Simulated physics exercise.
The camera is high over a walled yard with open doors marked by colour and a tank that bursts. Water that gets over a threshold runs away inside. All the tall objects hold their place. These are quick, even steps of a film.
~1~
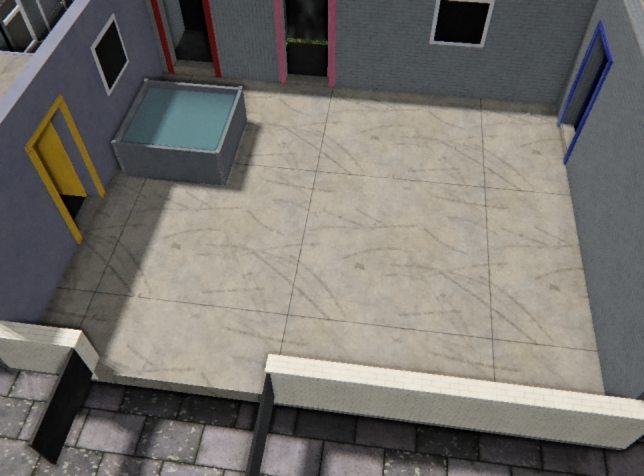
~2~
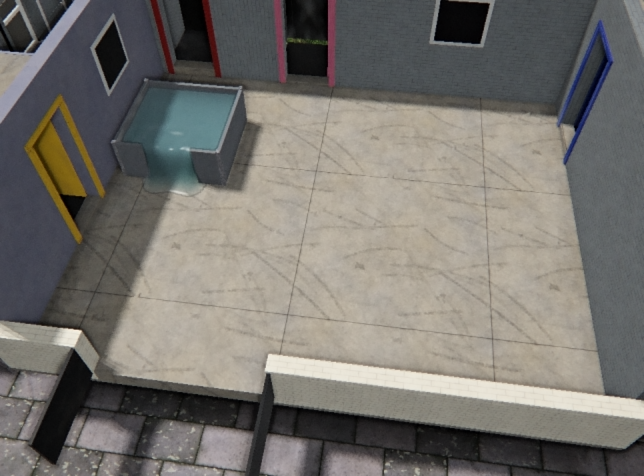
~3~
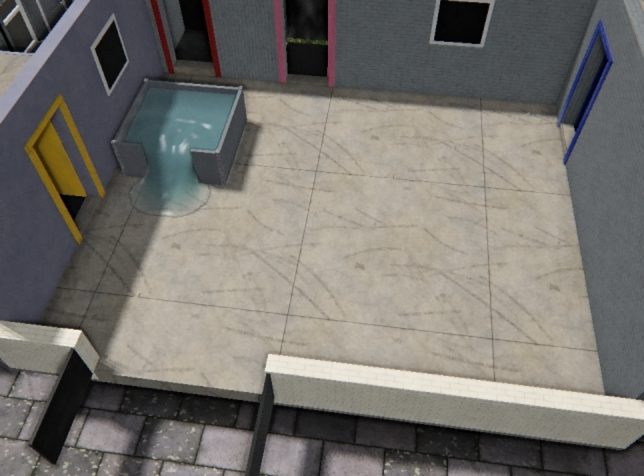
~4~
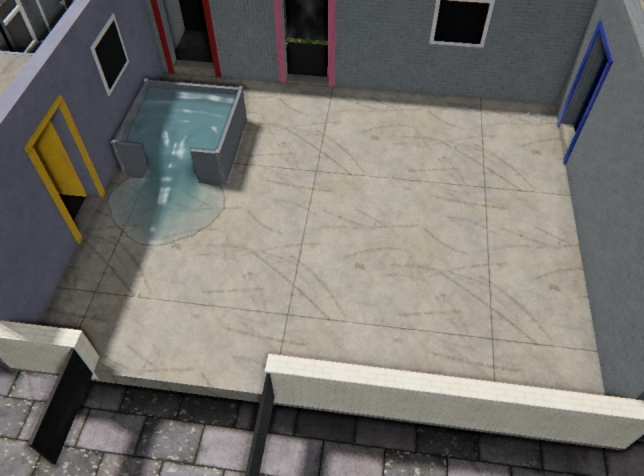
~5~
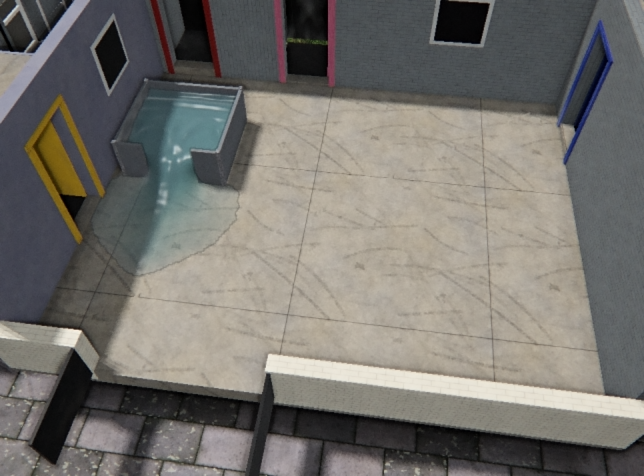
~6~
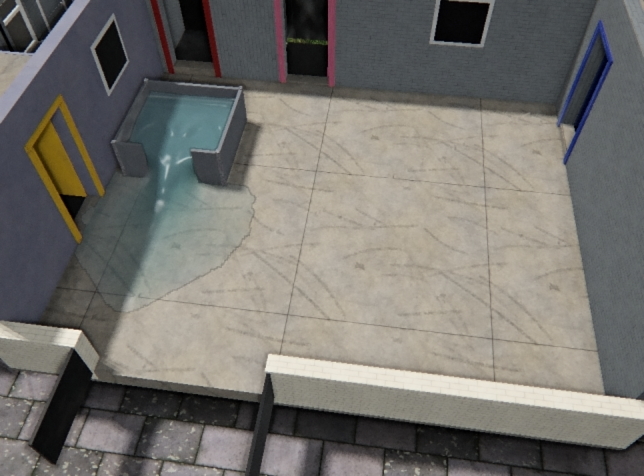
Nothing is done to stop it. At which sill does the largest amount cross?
The yellow door.
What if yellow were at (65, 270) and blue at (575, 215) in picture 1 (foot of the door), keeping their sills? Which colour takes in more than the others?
I say the one in yellow.
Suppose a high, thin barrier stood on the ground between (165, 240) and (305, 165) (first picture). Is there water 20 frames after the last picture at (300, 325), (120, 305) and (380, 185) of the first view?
One after the other: Covered, flooded, free of water.
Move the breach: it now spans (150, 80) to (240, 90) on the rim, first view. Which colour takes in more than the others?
That is the one in red.
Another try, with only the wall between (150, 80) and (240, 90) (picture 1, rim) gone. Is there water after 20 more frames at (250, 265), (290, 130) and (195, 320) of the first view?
In turn: Dry, covered, no water.
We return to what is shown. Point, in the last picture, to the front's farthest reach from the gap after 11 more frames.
At about (313, 383).
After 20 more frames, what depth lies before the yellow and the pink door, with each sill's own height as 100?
Near 140 and 0 in a hundred.
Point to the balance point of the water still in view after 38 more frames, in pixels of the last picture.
Roughly at (206, 246).
A moment on, water covers 20 % of the floor; red door not reached, yellow door a trickle in, pink door not reached, blue door not reached.
Next, water covers 25 % of the floor; red door not reached, yellow door some in, pink door not reached, blue door not reached.
Then, water covers 25 % of the floor; red door not reached, yellow door some in, pink door not reached, blue door not reached.
Later, water covers 35 % of the floor; red door not reached, yellow door some in, pink door not reached, blue door not reached.
In the end, water covers 50 % of the floor; red door not reached, yellow door some in, pink door not reached, blue door not reached; the yellow door has let in the most.
